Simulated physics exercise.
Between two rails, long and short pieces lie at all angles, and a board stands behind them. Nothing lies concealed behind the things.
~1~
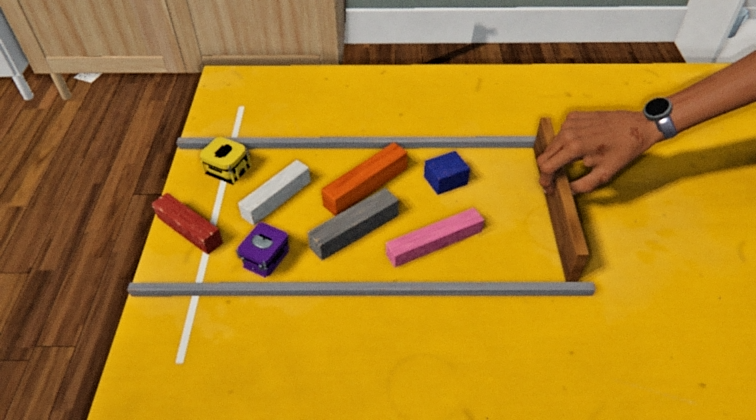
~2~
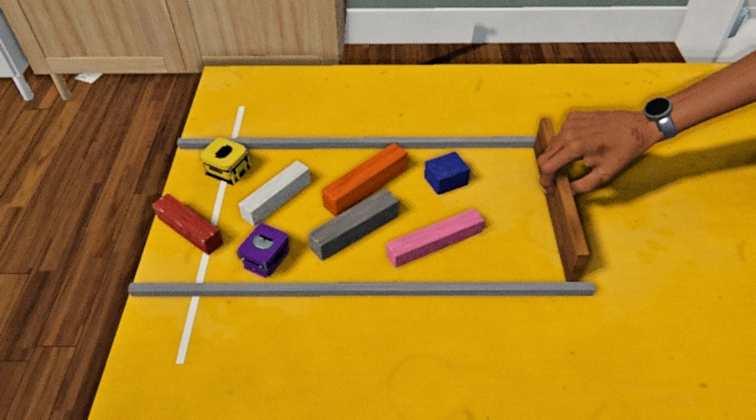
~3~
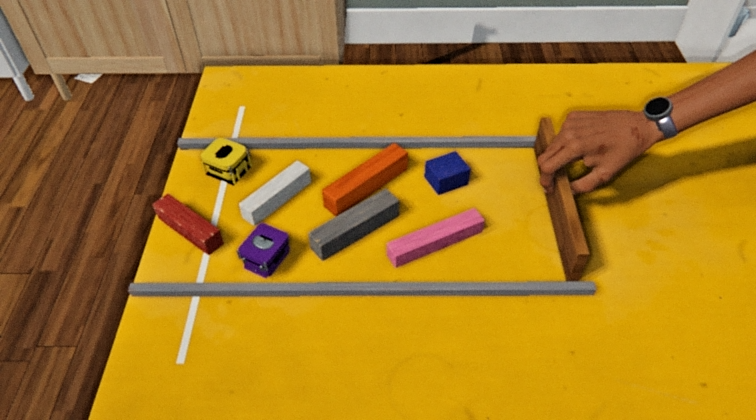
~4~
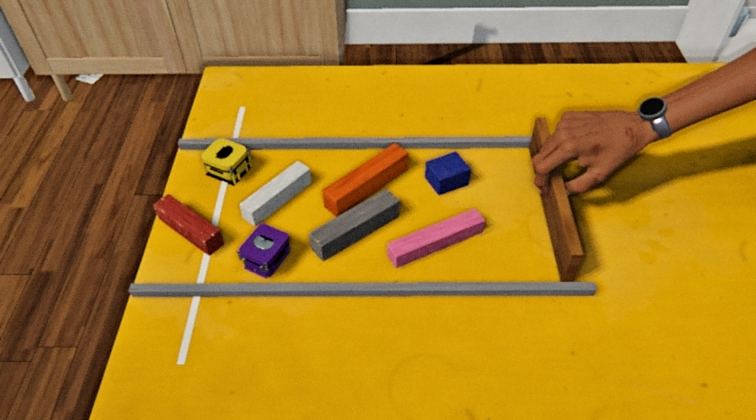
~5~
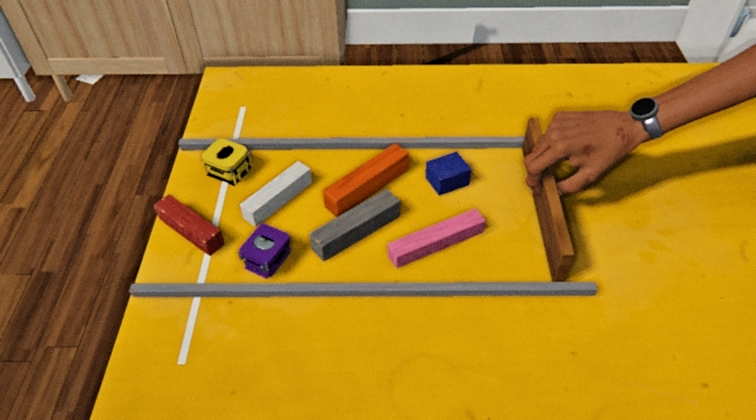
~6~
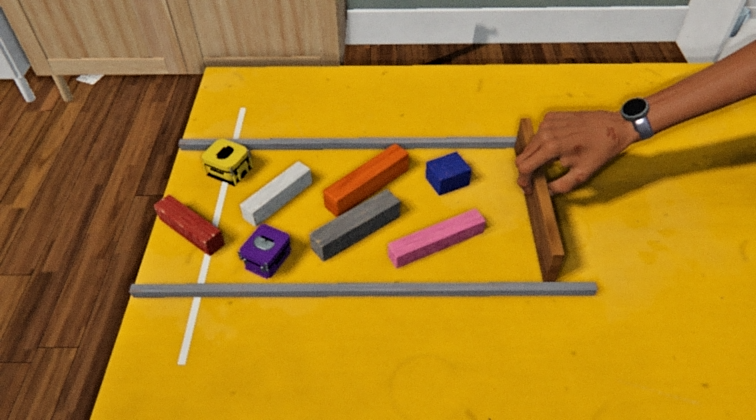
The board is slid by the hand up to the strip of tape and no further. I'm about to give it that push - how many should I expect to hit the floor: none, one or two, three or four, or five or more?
Expect three or four.
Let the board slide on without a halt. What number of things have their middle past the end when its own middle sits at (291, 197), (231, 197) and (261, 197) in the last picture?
Going through the three positions, you'd get 0, 3 and 0.
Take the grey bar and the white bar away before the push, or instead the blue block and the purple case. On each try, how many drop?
Try one: 2; try two: 2.
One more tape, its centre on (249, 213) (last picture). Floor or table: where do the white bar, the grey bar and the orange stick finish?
What happens: The white bar does not come off, the grey bar does not come off, the orange stick does not come off.
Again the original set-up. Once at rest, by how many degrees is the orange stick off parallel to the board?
About 5°.
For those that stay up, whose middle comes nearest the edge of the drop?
It would be the orange stick.
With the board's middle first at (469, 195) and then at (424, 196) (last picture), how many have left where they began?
The count reaches 2 first and 3 second.
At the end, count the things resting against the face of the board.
The count in contact is 3.
Early on, none off yet; red bar at rest near (189, 225); yellow case at rest near (227, 162); purple case at rest near (267, 252).
A while later, none off yet; red bar at rest near (189, 225); yellow case at rest near (227, 162); purple case travelled a little near (246, 257).
Further along, none off yet; red bar travelled a little near (158, 211); yellow case travelled about its own width near (183, 157); purple case travelled well along near (157, 258).
Finally, the number that fall off is three or four; lost, white bar, purple case, yellow case and red bar.
